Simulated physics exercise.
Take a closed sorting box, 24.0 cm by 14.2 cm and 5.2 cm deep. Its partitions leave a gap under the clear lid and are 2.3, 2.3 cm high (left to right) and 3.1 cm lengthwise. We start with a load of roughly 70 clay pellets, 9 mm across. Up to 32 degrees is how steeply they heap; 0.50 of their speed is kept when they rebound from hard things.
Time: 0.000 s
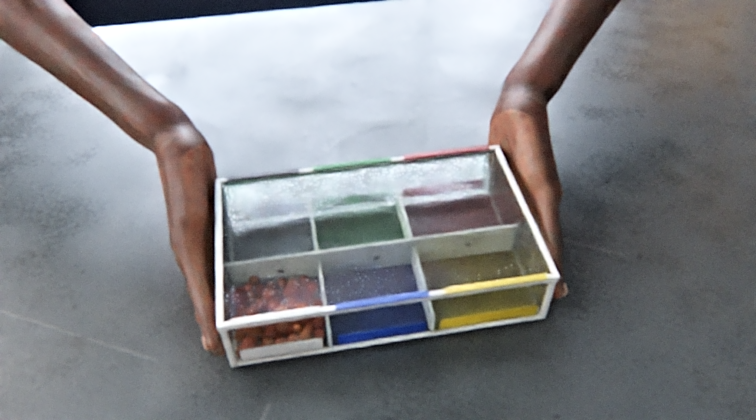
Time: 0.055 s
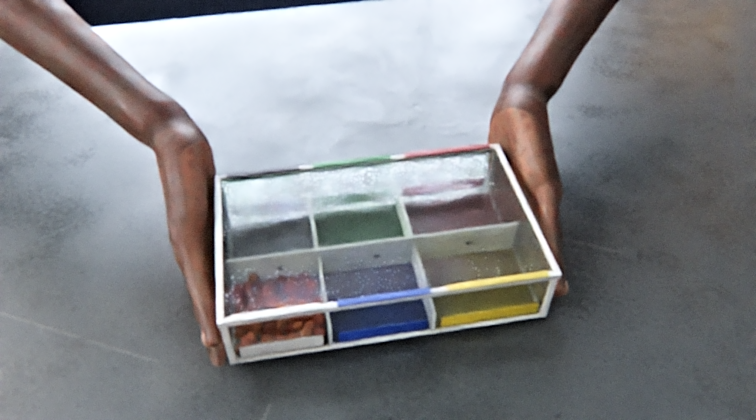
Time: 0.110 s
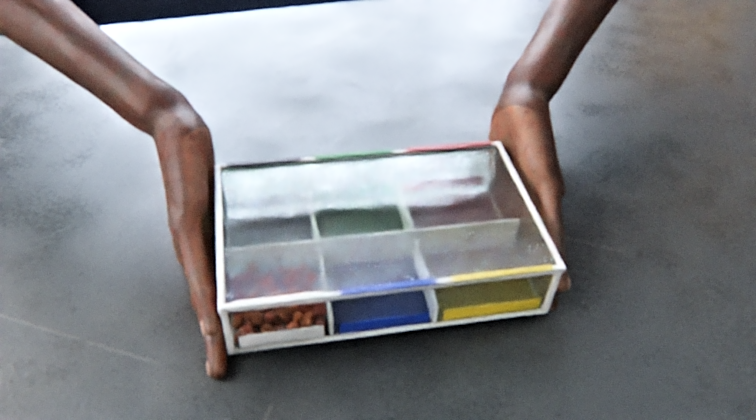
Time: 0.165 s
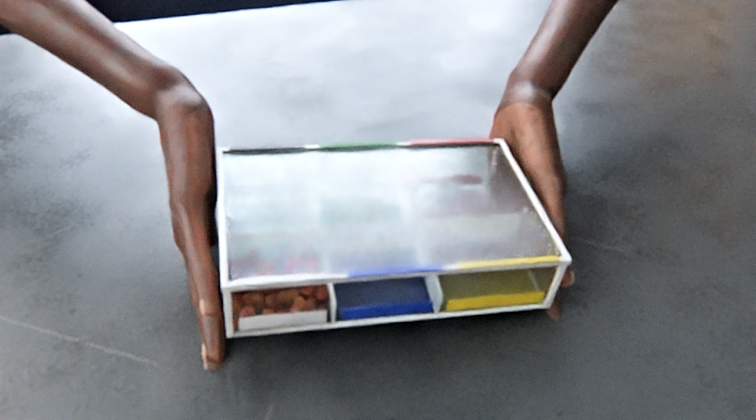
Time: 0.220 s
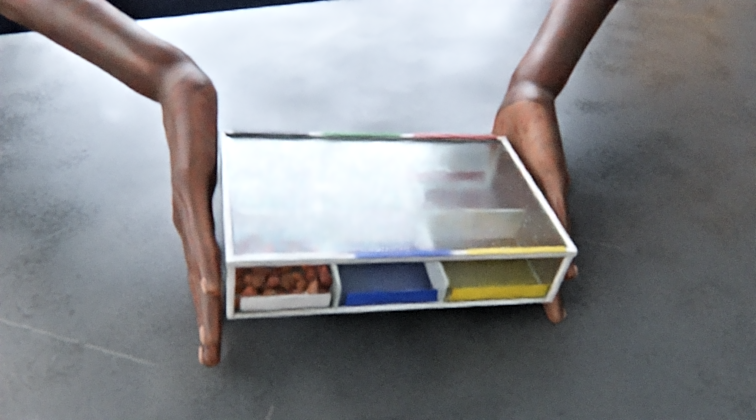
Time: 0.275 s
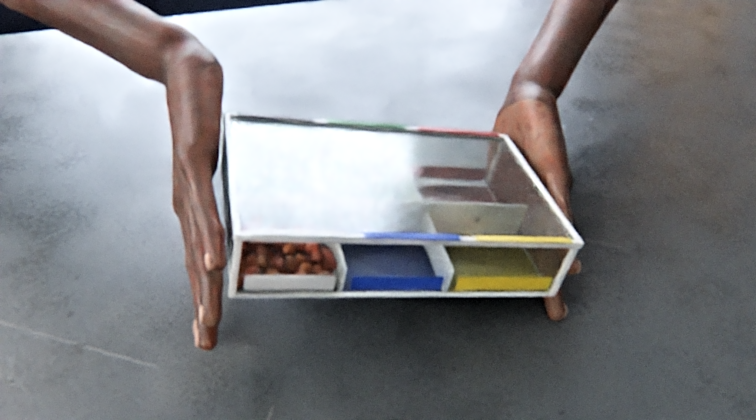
The video shows two hands holding a clear-lidded, white-edged box with six compartments, reddish-brown pellets in the front left one. The hands raise its front edge, tilting it backward, as a pale reflection spreads across the lid.
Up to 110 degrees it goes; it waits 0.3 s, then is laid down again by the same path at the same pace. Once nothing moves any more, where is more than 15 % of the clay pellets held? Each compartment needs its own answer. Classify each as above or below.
Classification: Red compartment above, blue compartment below, green compartment below, yellow compartment below, white compartment below, black compartment below.
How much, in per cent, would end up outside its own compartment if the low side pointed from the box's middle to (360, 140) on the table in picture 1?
Something like 100 in a hundred.
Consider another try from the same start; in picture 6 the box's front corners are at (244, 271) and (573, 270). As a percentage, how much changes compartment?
Something like 100 in a hundred.
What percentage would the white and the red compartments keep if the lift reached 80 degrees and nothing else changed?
White 55 %; red 35 %.
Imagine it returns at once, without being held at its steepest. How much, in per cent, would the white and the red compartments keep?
Final amounts would be white 0% and red 100%.
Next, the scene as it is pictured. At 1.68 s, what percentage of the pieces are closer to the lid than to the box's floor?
90 %.
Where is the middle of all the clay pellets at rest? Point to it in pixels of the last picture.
Approximately (472, 201) in the last picture.
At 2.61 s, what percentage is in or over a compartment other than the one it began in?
Near 100 per cent of it.
Then, at 1.68 s, tilt 110 degrees; red 75 %, blue 5 %, green 15 %.
Then, at 2.61 s, tilt 56 degrees; red 100 %.
Then, at 3.54 s, tilt 0 degrees; red 100 %.
By 4.1 s all is still; red 100 %, blue 0 %, green 0 %, yellow 0 %, white 0 %, black 0 %.
